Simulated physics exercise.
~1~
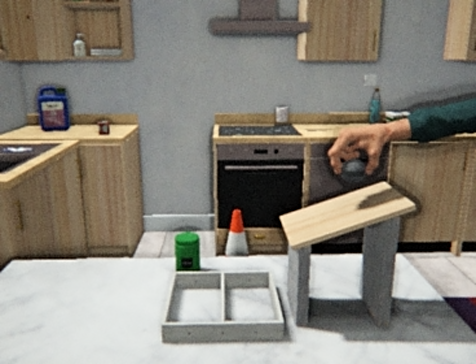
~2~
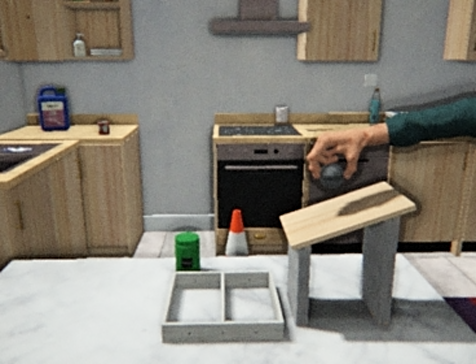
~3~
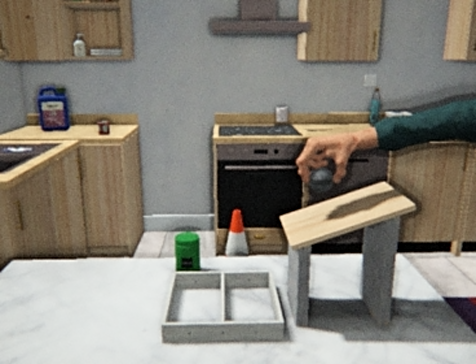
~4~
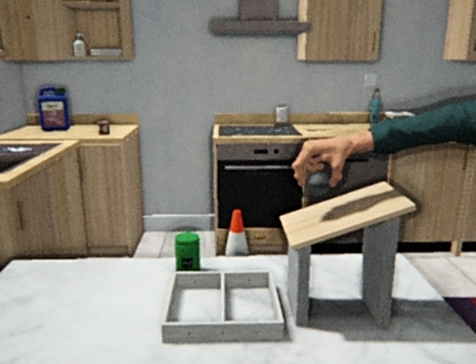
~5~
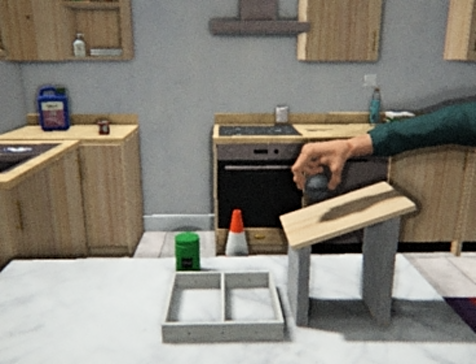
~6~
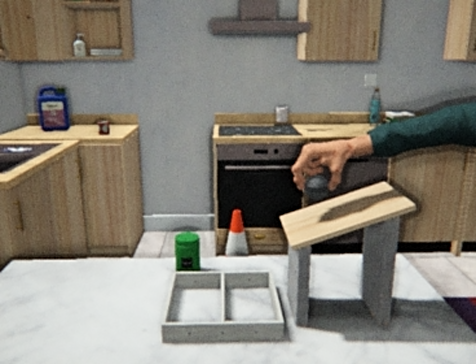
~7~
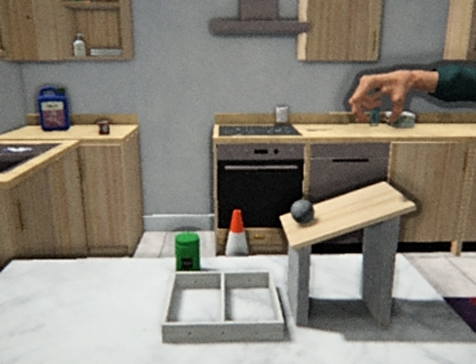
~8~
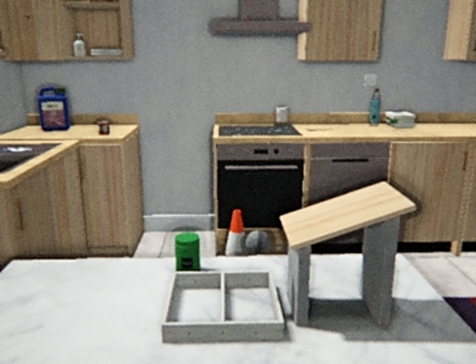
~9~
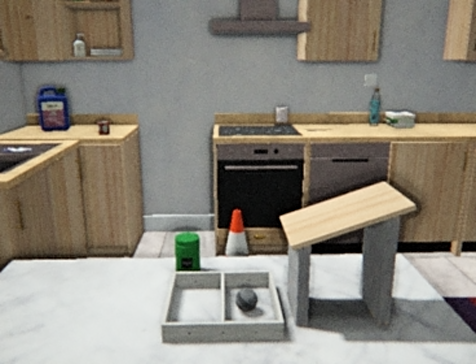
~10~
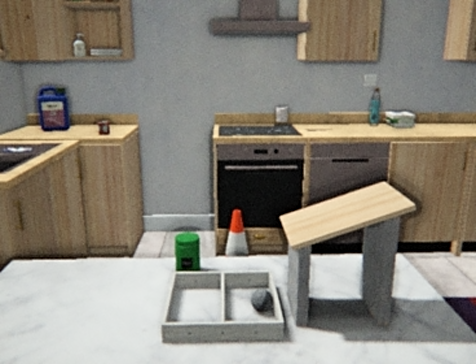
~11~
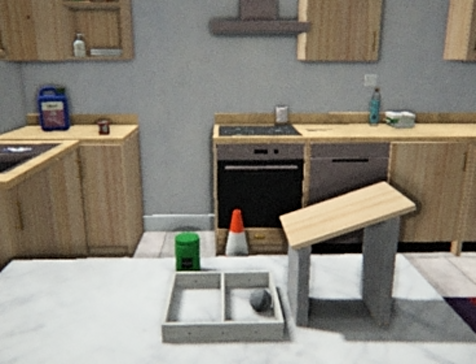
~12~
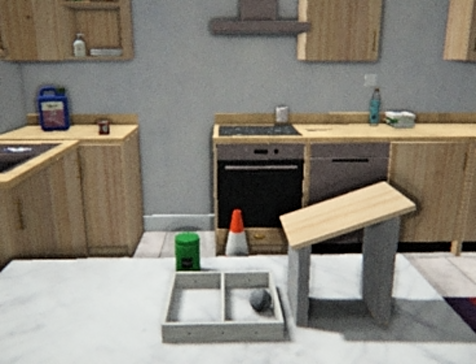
We see a hand lower a grey ball onto a sloping board beside a two-bay tray and a green jar, then let go and withdraw; the ball rolls off the low end, drops into the tray's nearer bay and settles there, the jar unmoved.
